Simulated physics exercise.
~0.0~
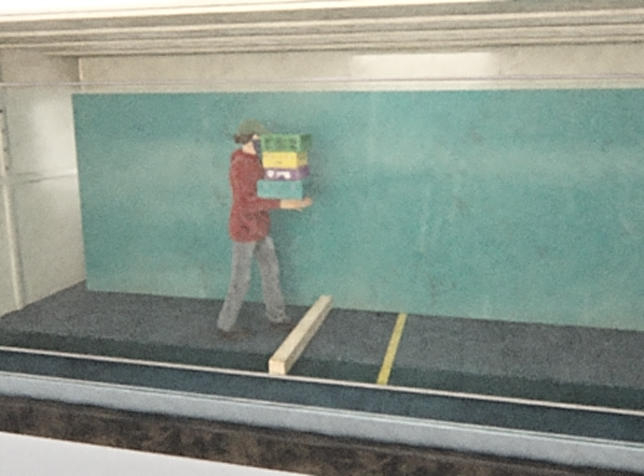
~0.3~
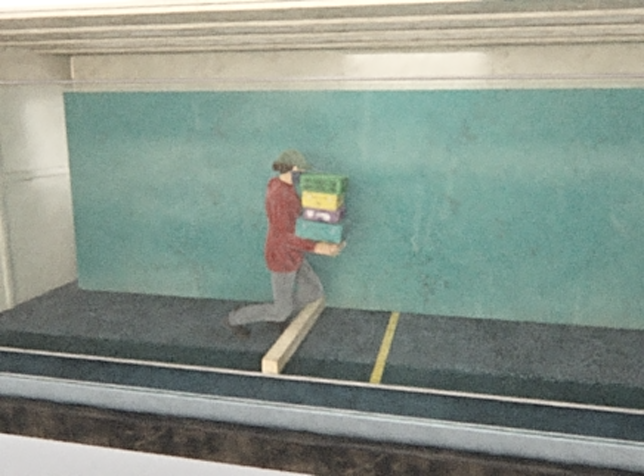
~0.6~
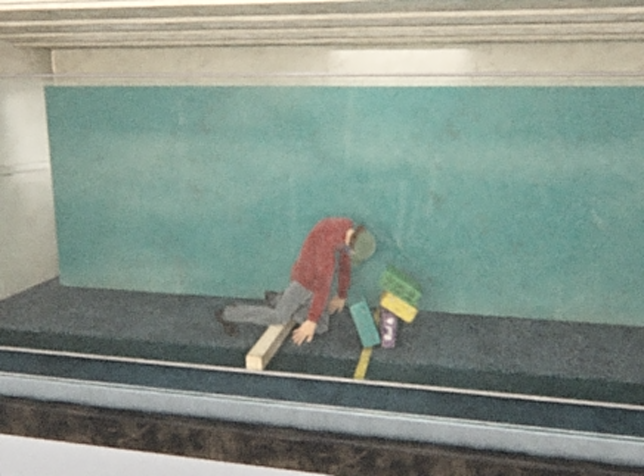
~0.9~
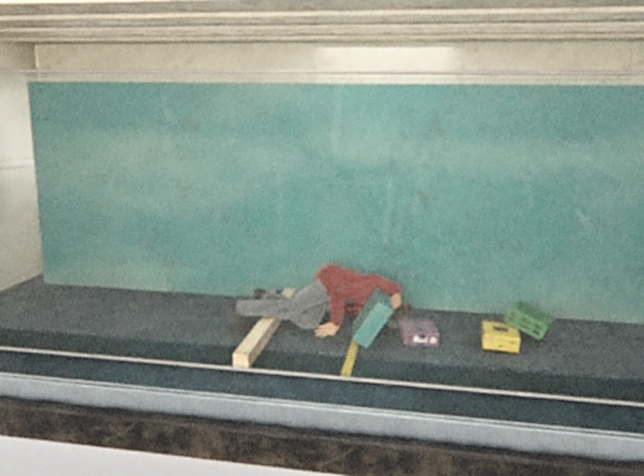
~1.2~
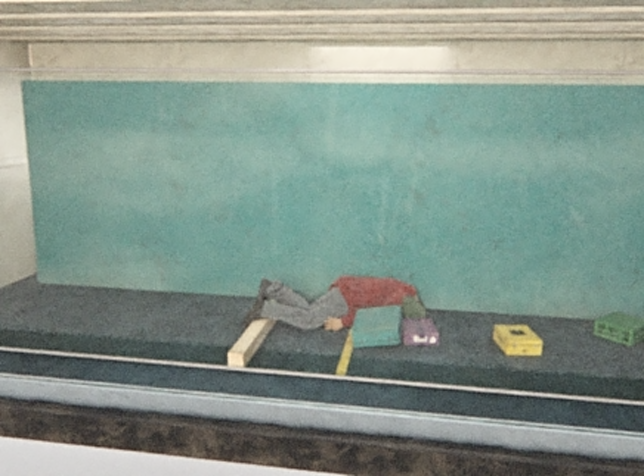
The video shows a person in a red top carrying four stacked containers, dropping to their knees at a low rail and toppling forward as the stack spills rightward; they end lying face down, head past the yellow line, with all four containers scattered beyond it.
